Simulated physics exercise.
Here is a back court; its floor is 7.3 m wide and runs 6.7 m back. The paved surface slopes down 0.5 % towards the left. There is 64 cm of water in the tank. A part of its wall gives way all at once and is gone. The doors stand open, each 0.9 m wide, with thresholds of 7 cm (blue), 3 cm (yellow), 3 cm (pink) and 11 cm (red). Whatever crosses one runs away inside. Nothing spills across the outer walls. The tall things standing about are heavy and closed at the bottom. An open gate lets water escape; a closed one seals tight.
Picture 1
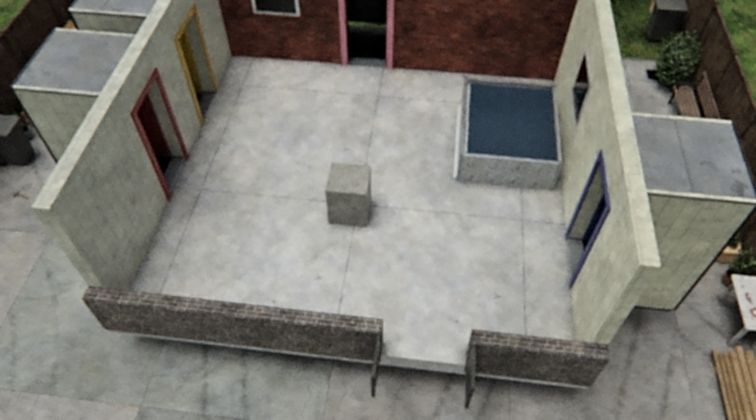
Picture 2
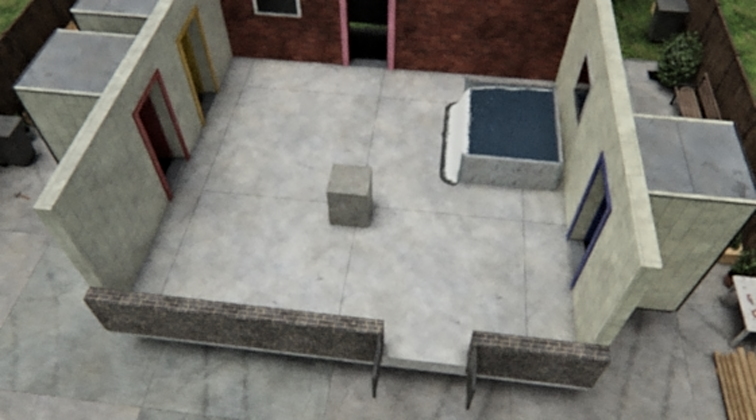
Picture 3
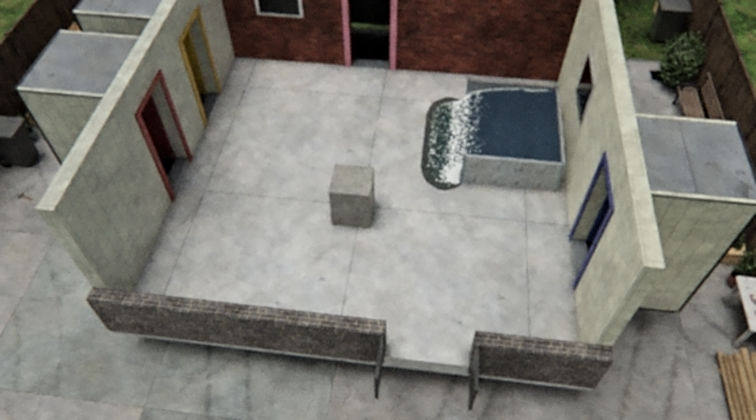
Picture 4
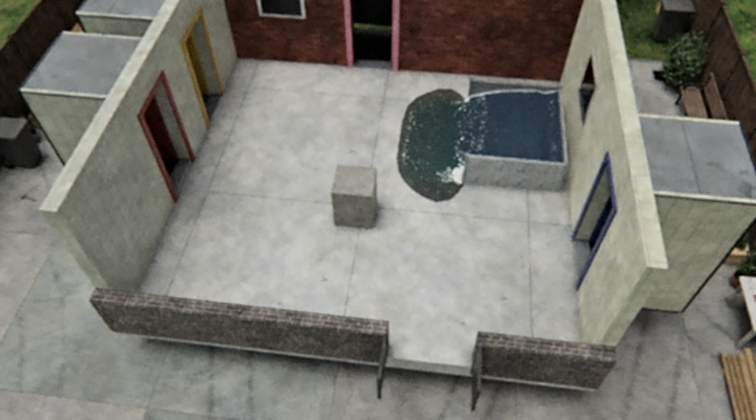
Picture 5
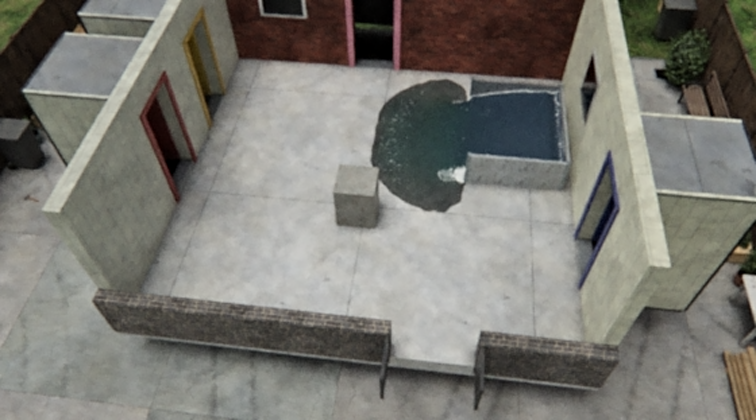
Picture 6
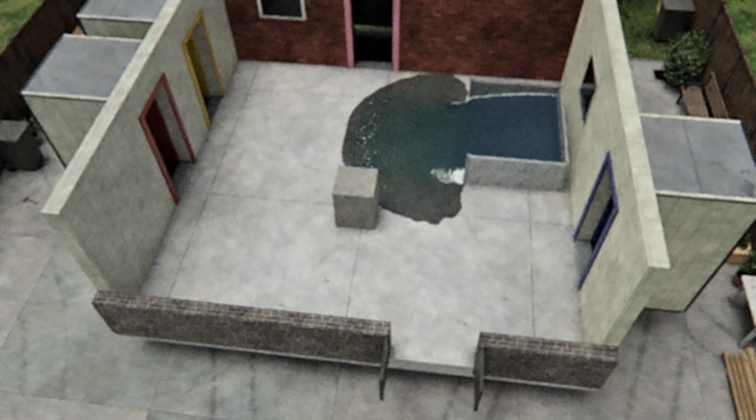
We see a walled, paved court with a water-filled tank at the right; the tank's left side gives way, and water pours out and spreads leftward in a widening dark pool, reaching the back of a small block.
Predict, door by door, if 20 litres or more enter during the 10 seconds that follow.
The water let in: At the blue door it does not reach the limit; at the yellow door it goes over the limit; at the pink door it passes the limit; at the red door it exceeds the limit.
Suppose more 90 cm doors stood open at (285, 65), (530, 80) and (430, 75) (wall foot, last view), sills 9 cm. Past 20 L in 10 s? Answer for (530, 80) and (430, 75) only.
In that order: Below, not over.
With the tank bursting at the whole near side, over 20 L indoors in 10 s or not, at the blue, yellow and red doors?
Then: Blue over, yellow not over, red below.
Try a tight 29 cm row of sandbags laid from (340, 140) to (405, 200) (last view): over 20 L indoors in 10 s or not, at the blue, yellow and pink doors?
Then: Blue under, yellow past it, pink above.
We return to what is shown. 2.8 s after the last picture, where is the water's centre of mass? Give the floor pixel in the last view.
Around (329, 143).
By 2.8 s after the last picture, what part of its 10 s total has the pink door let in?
About 60 per cent.
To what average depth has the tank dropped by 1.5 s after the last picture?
Roughly 17 cm on average.
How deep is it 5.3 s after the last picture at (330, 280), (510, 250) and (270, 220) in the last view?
About 3, 0 and 4 cm.
Then, 0.7 s after the last picture water covers 35 % of the floor and is deepest (24 cm) near (463, 131); blue door not reached, yellow door not reached, pink door 8 cm at the sill, 0 L in, red door not reached.
Then, 1.5 s after the last picture water covers 50 % of the floor and is deepest (24 cm) near (206, 136); blue door not reached, yellow door 11 cm at the sill, 42 L in, pink door 9 cm at the sill, 17 L in, red door 17 cm at the sill, 0 L in.
Then, 2.8 s after the last picture water covers 60 % of the floor and is deepest (26 cm) near (252, 65); blue door not reached, yellow door 21 cm at the sill, 175 L in, pink door 7 cm at the sill, 42 L in, red door 19 cm at the sill, 54 L in.
Then, 5.3 s after the last picture water covers 65 % of the floor and is deepest (14 cm) near (142, 287); blue door not reached, yellow door 10 cm at the sill, 306 L in, pink door 4 cm at the sill, 55 L in, red door 9 cm at the sill, 78 L in.
Then, 9.3 s after the last picture water covers 85 % of the floor and is deepest (8 cm) near (130, 315); blue door not reached, yellow door 6 cm at the sill, 352 L in, pink door 5 cm at the sill, 67 L in, red door 4 cm at the sill, 78 L in.
